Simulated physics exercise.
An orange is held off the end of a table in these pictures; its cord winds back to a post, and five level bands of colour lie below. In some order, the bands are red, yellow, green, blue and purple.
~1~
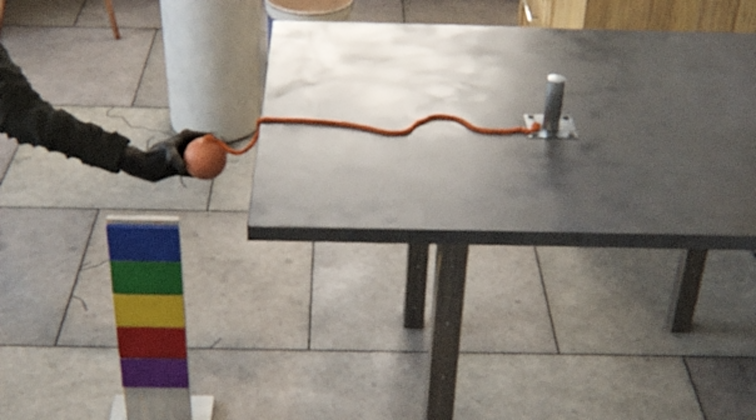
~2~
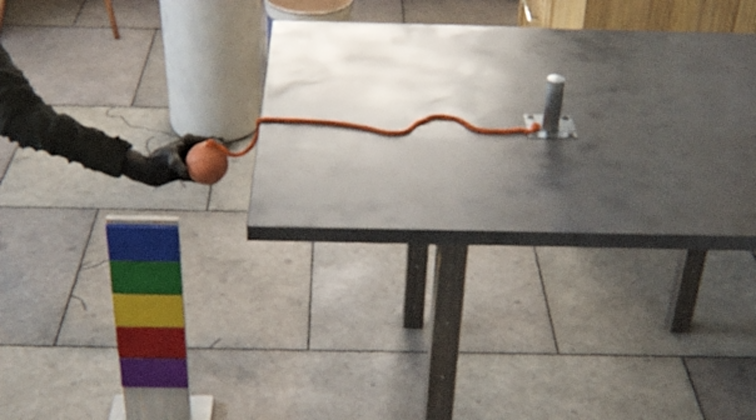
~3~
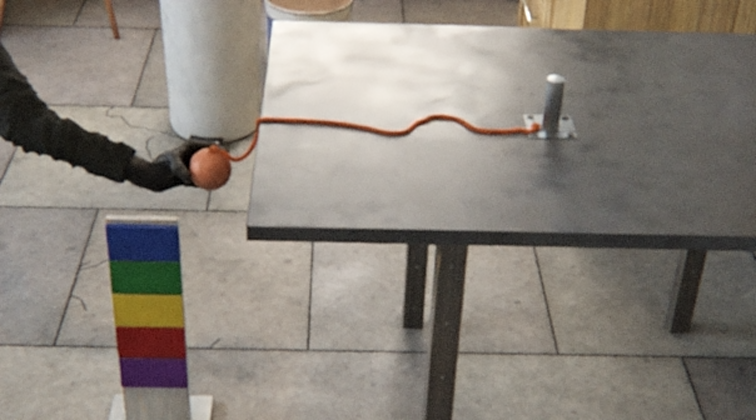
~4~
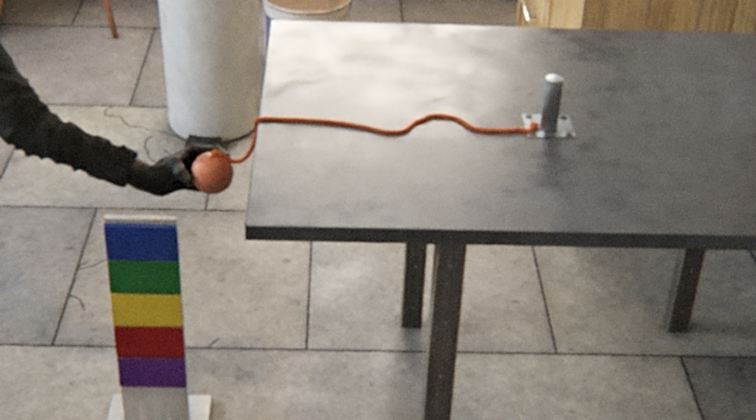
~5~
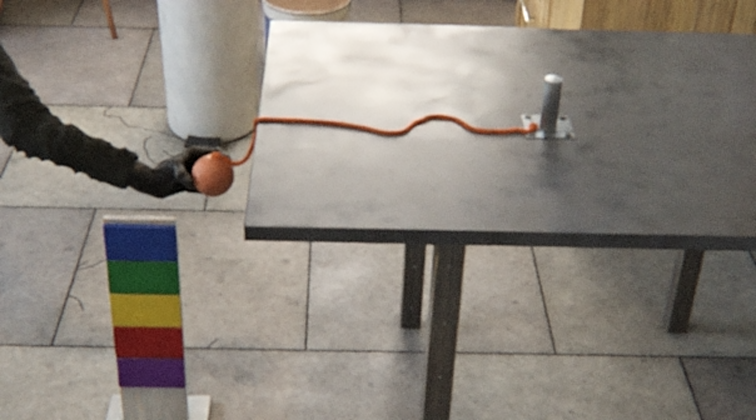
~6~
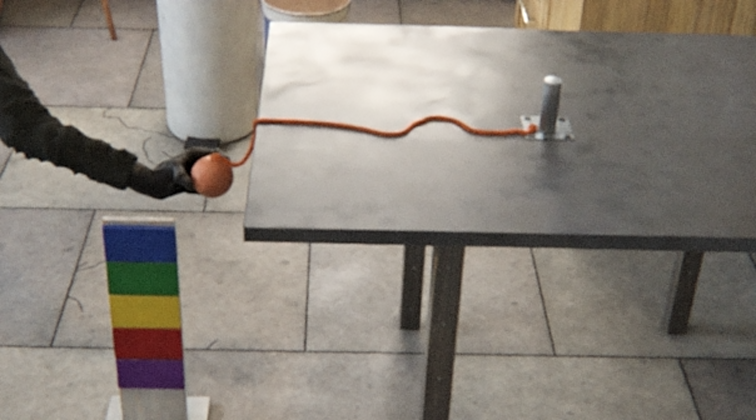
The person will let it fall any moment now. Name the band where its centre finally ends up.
Its centre finishes at the blue band.
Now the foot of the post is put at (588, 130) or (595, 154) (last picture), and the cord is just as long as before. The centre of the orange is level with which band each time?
In that order: None, it hangs higher; above them all.
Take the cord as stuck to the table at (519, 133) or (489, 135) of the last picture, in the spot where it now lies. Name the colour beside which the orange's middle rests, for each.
First try blue, second try blue.
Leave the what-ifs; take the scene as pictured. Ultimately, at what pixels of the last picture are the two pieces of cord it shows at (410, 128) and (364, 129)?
Final positions are (381, 126) and (327, 126), in that order.
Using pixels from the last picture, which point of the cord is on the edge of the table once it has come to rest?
The point sits close to (290, 121).
Soon after, orange near (225, 239); level with blue.
After that, orange near (283, 244); level with blue.
And then, orange near (251, 246); level with blue.
In the end, orange near (258, 248); level with blue. The blue one.
